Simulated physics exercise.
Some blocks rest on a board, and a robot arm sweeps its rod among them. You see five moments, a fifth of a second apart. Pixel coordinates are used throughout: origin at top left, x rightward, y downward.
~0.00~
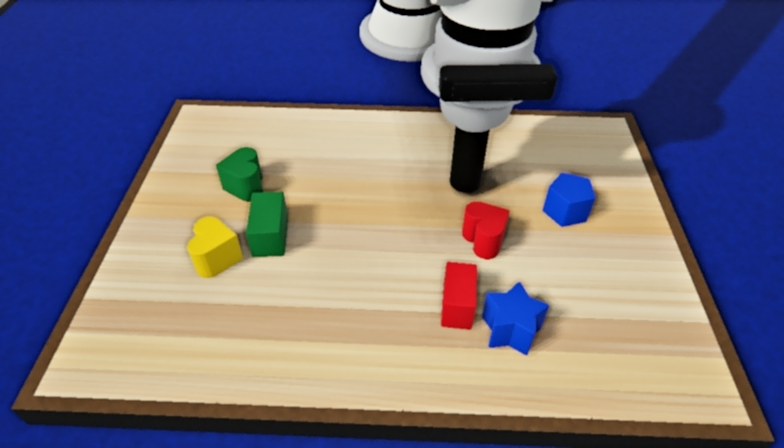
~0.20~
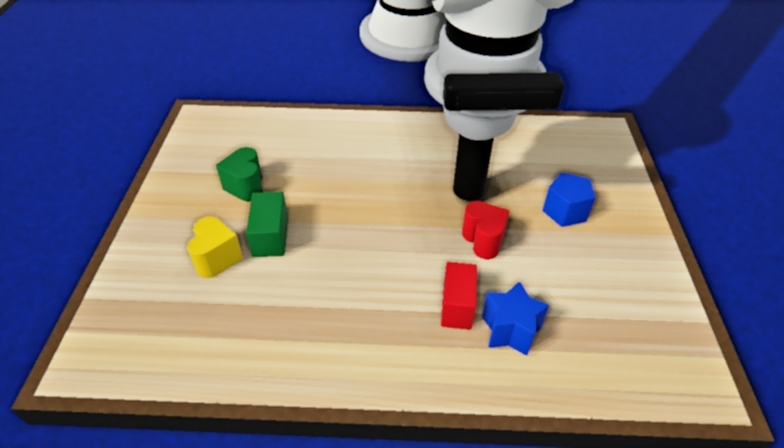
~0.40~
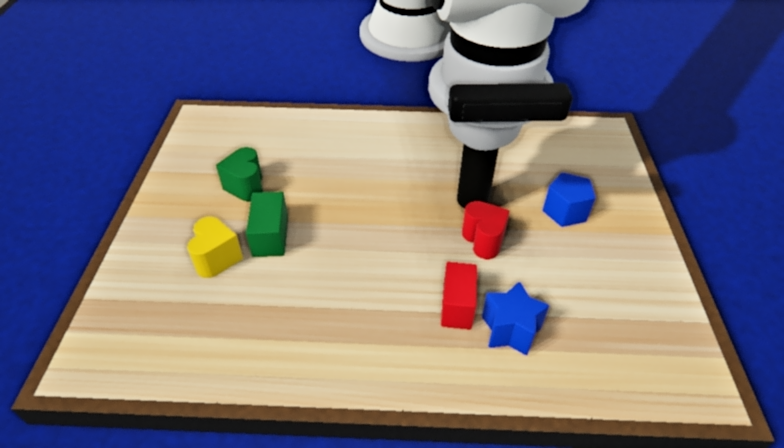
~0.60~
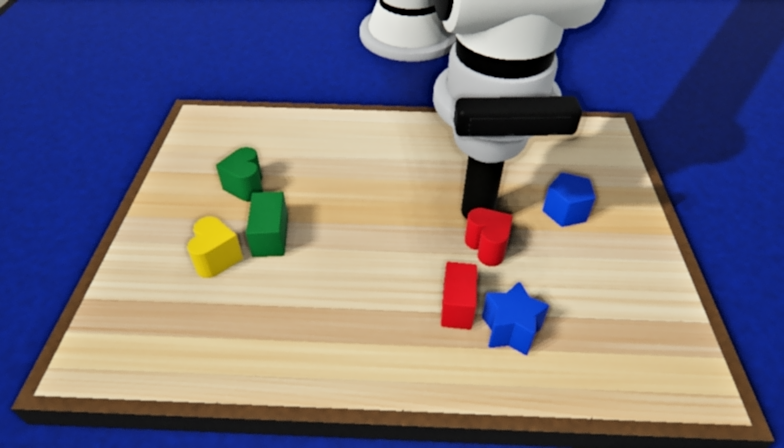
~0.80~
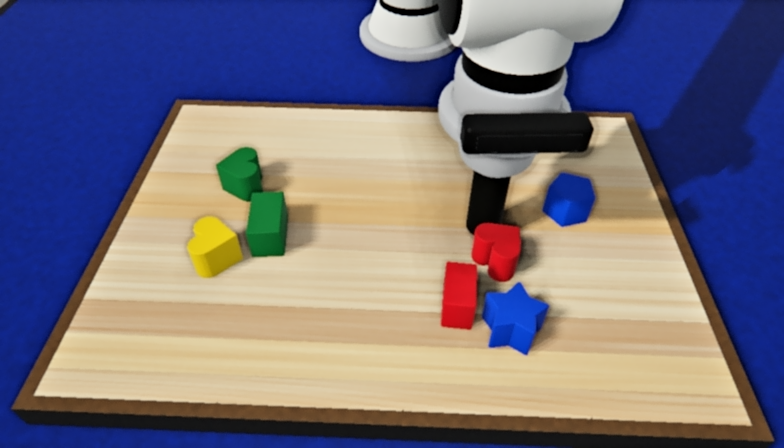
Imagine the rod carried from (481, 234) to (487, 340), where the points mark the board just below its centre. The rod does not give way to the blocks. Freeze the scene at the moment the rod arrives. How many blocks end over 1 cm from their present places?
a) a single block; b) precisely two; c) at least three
The correct letter is c.
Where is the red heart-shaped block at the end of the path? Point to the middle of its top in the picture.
That would be at about pixel (533, 279).
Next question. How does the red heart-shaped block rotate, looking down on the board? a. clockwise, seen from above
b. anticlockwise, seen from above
b
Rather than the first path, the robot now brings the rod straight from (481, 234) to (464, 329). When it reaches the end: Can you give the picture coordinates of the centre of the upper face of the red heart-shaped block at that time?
I think it will end close to (517, 270).
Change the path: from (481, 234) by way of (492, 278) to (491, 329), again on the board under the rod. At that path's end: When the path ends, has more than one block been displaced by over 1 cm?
Yes, that is what happens.
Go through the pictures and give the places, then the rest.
The first picture shows lower end of the rod (465, 183), tops of blocks, red rectangle (461, 283), red heart-shaped block (488, 216), blue star block (517, 307), blue pentagon (573, 187).
The second picture shows rod (469, 190), blocks as before.
The third picture shows rod (473, 200), blocks as before.
The fourth picture shows rod (477, 212), red heart-shaped block (492, 223).
The fifth picture shows rod (483, 226), red rectangle (461, 283), red heart-shaped block (501, 238), blue star block (517, 307), blue pentagon (573, 187).
What follows on the original path. One third of the way, rod (484, 259); red heart-shaped block (517, 265), turned 50° anticlockwise.
Two thirds of the way, rod (486, 294); red rectangle (450, 300), turned 25° clockwise; red heart-shaped block (532, 279), turned 85° anticlockwise; blue star block (525, 317), turned 30° clockwise.
At the end, rod (489, 333); red rectangle (442, 315), turned 80° clockwise; red heart-shaped block (533, 279), turned 85° anticlockwise; blue star block (544, 343); blue pentagon not moved.
